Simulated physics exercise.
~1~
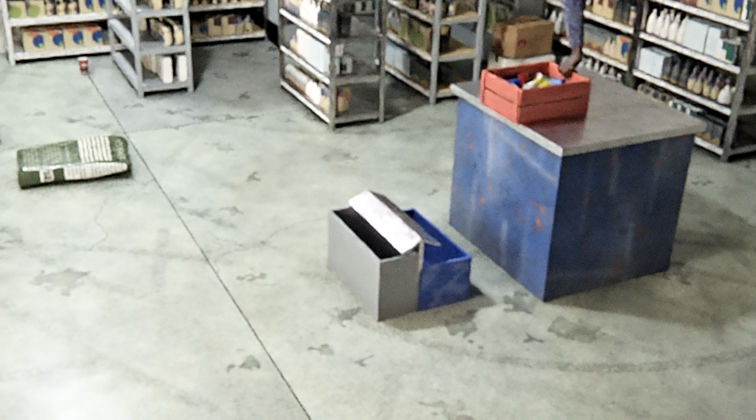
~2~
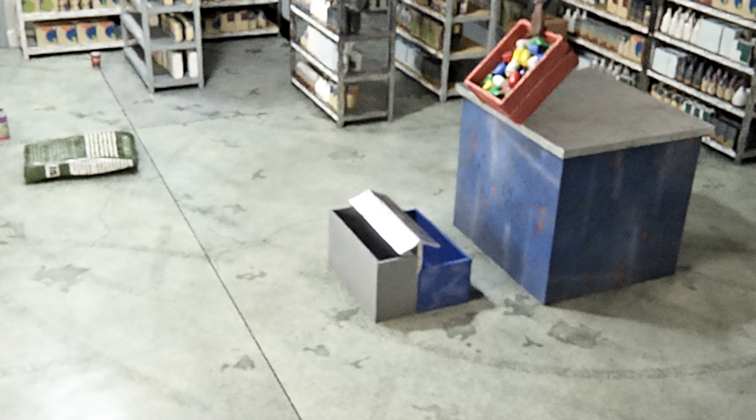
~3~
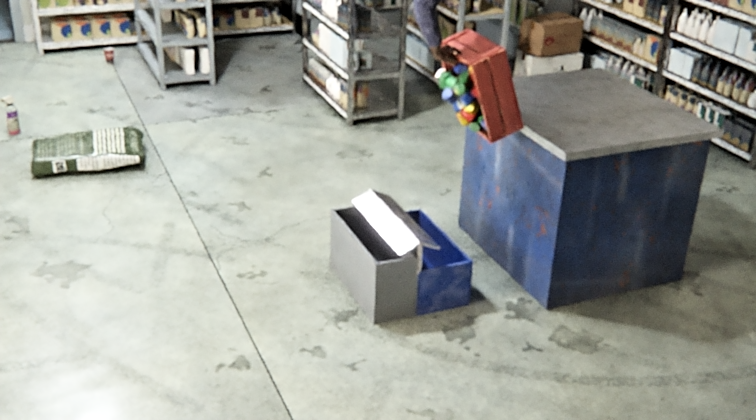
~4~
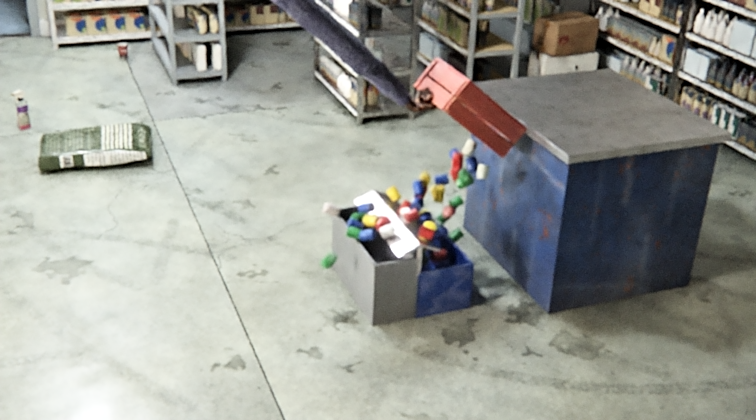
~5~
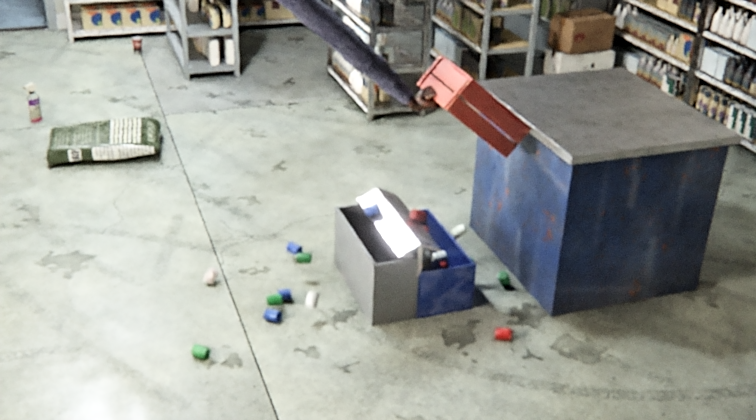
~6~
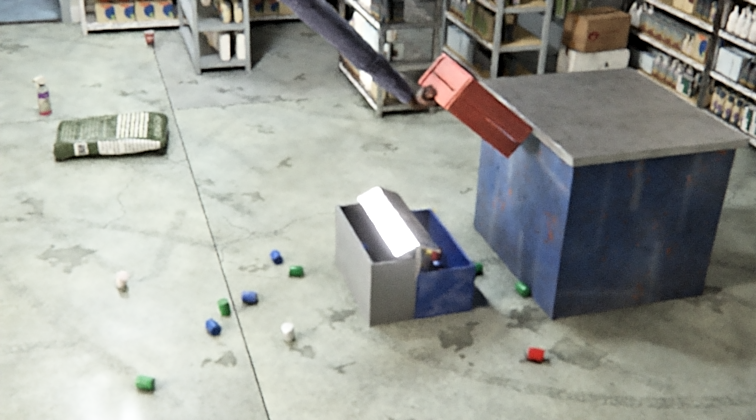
To begin with, a red crate of small colourful jars sits on a blue-sided bench, above an empty blue bin and grey tub standing together on the concrete floor. The crate lifts and tilts leftward over the bench's edge, and the jars start sliding out. Turned nearly upside down at the end of a dark arm, it sends them tumbling onto the pale splitter between the containers. Some drop inside while others scatter across the floor on both sides. Finally, the crate stays tipped, with several jars lying left of the tub and a few near the bench.
